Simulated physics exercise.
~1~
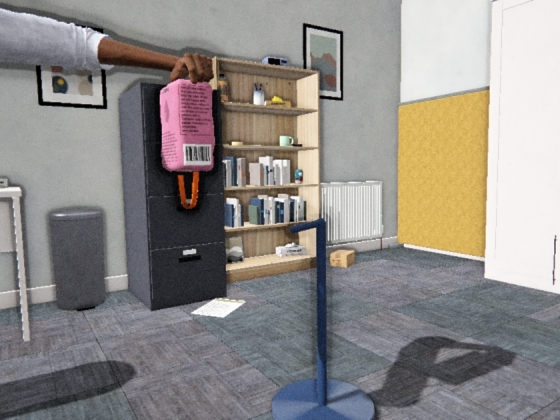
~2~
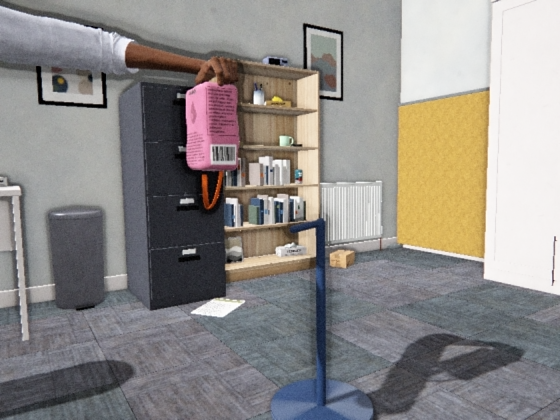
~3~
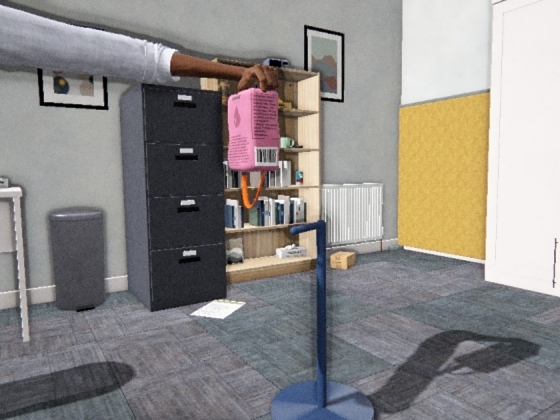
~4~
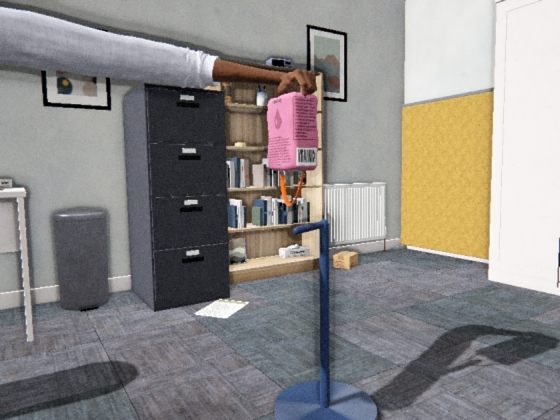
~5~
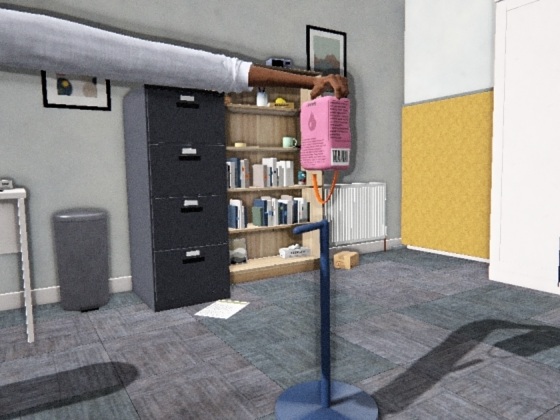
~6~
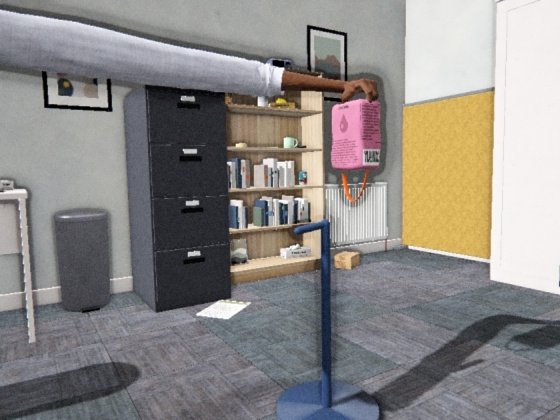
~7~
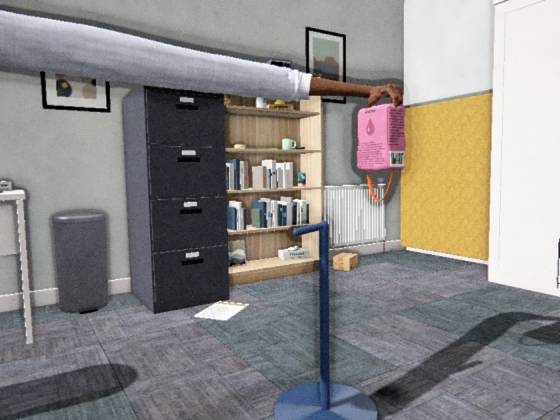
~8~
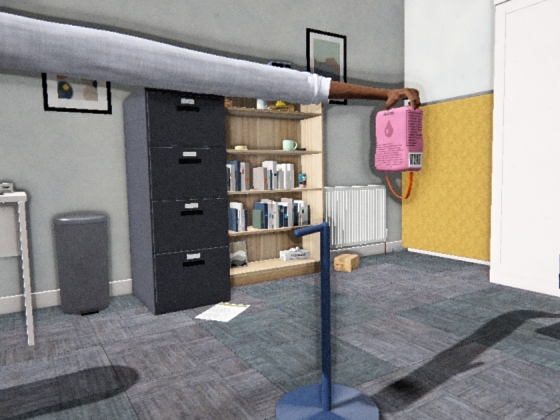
A pink sack with an orange loop hanging beneath it was carried upright to the right by an outstretched arm, moving past a filing cabinet and bookshelf, then over a short blue post, and it ended up clear on the far side, still held.
